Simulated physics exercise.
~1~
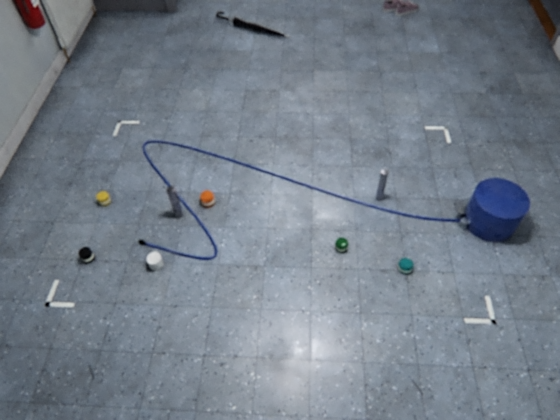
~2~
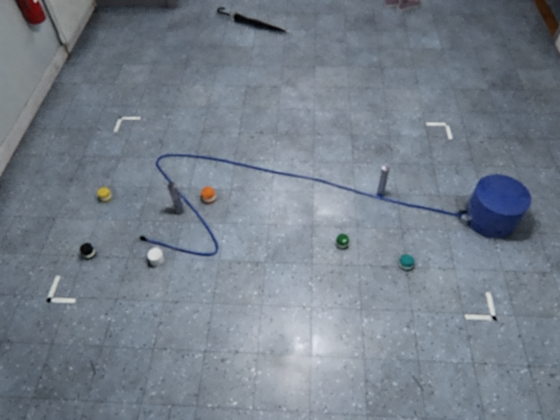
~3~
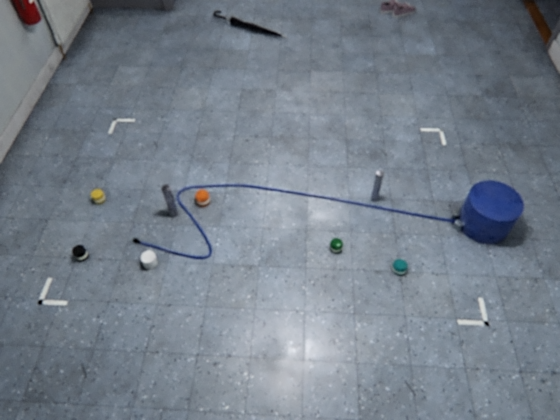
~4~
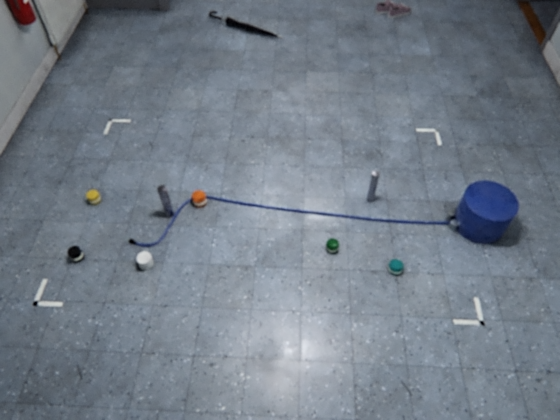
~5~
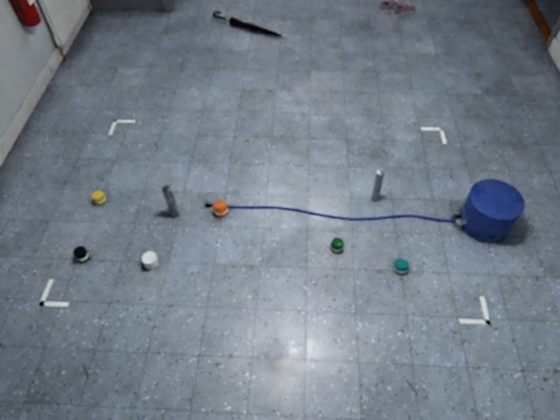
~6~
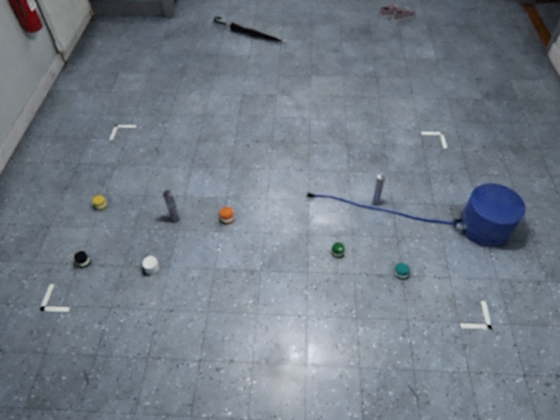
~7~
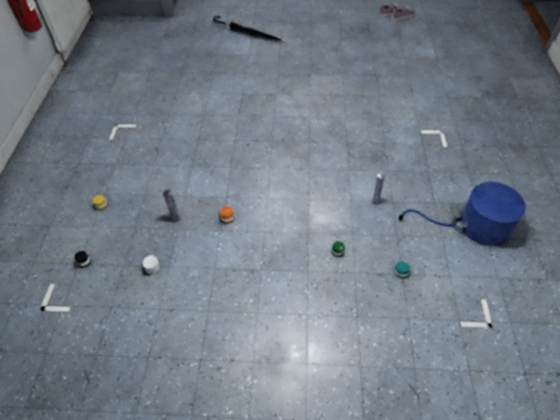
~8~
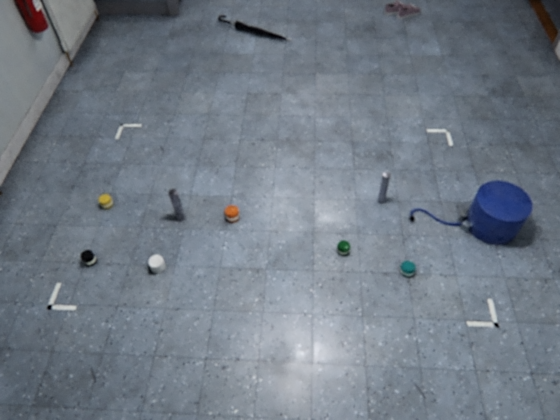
In this clip, a blue lead lying in loops among two grey posts and several small jars is drawn in toward a blue drum-shaped machine at right, nudging the orange jar slightly rightward before ending as a short tail beside the machine, while the other jars stay put.
